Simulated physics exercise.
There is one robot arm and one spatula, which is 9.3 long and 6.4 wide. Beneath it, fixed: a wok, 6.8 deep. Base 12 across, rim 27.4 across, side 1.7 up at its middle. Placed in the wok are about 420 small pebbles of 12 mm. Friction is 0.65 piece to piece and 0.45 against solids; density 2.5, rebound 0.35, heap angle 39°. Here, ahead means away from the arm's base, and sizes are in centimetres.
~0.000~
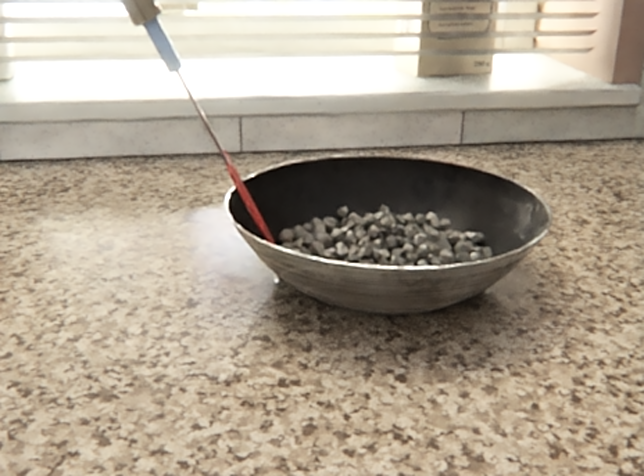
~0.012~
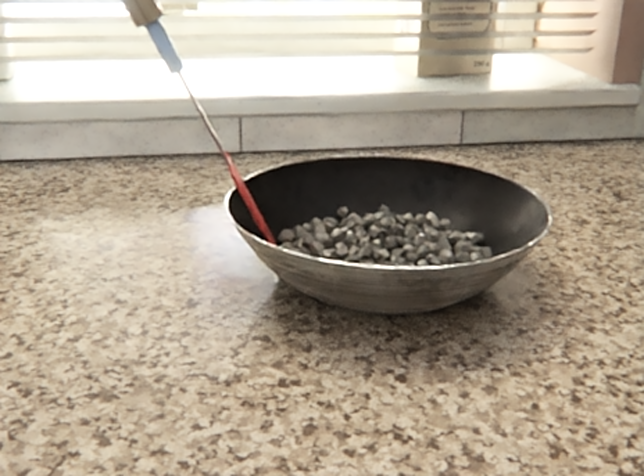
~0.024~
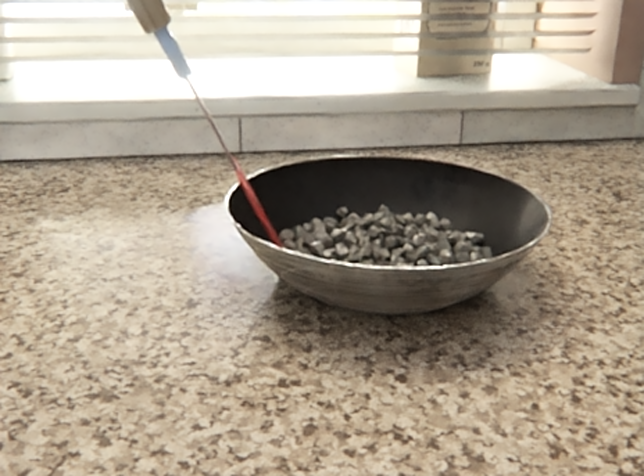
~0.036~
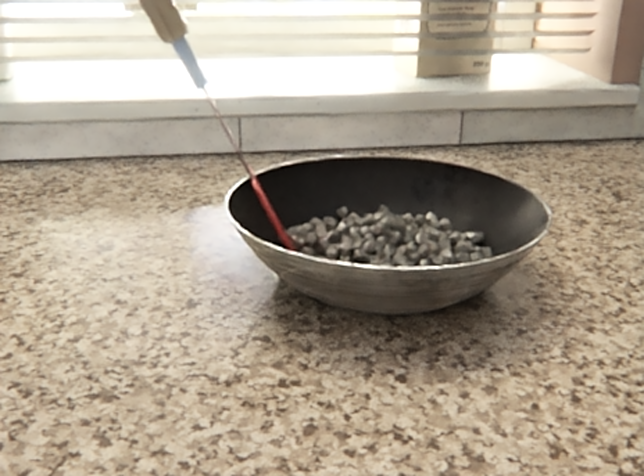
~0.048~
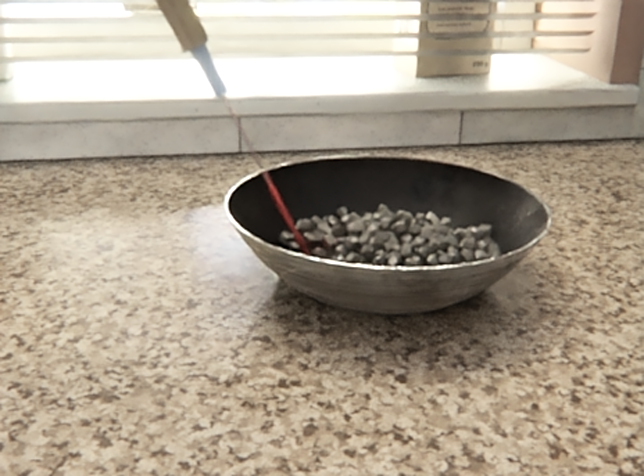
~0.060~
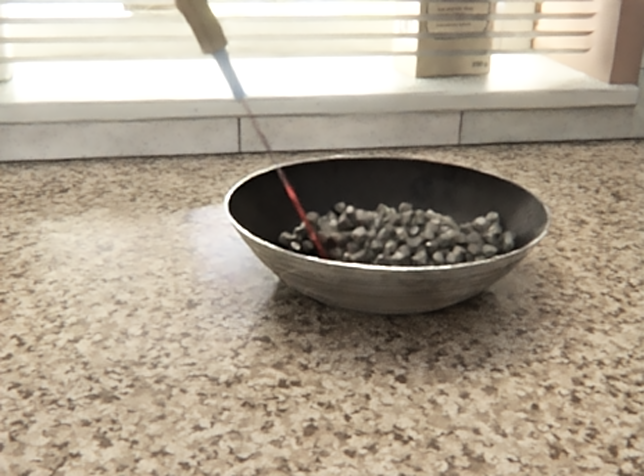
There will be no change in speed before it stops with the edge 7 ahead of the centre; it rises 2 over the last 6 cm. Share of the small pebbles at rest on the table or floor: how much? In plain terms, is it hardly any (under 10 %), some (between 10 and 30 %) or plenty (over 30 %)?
Some - between 10 and 30 %.
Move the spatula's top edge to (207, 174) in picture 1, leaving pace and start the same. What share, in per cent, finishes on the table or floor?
I'd estimate close to 15 per cent.
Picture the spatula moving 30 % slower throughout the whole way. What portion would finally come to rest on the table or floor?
It would be roughly 10 percent.
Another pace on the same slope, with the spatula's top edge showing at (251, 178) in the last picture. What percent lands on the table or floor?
Share: Roughly 5 %.
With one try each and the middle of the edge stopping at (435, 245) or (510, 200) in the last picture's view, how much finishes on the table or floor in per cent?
About 5 and 40 per cent.
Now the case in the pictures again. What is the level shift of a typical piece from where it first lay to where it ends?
Roughly 6 cm.
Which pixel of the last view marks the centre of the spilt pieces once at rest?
Pixel estimate: About (594, 250).
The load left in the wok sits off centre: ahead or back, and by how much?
Roughly 4.0 cm ahead.
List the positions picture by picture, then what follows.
Spatula top edge at (227, 162), sloping 64°; upper third of the load around (384, 249), from x 285 to 485, top at y 210; 425 in the wok, in the first picture.
Spatula top edge at (228, 163), sloping 64°; upper third of the load around (384, 249), from x 285 to 485, top at y 210, in the second picture.
Spatula top edge at (236, 168), sloping 64°; upper third of the load around (384, 249), from x 285 to 485, top at y 210, in the third picture.
Spatula top edge at (252, 176), sloping 64°; upper third of the load around (384, 246), from x 285 to 485, top at y 210, in the fourth picture.
Spatula top edge at (269, 183), sloping 64°; upper third of the load around (390, 242), from x 285 to 495, top at y 210, in the fifth picture.
Spatula top edge at (287, 185), sloping 64°; upper third of the load around (401, 236), from x 285 to 510, top at y 210; 425 in the wok, in the sixth picture.
By 0.09 s, sloping 64°, highest piece 8 above the table; 425 in the wok.
By 0.12 s, sloping 64°, highest piece 9 above the table; 425 in the wok.
By 0.33 s, sloping 64°, highest piece 13 above the table; 344 in the wok, 28 on the table or floor, 53 on the blade or in flight.
By 1.38 s, sloping 64°, highest piece 8 above the table; 344 in the wok, 81 on the table or floor.
Final count, 344 in the wok, 81 on the table or floor. That is 19 % on the table or floor.
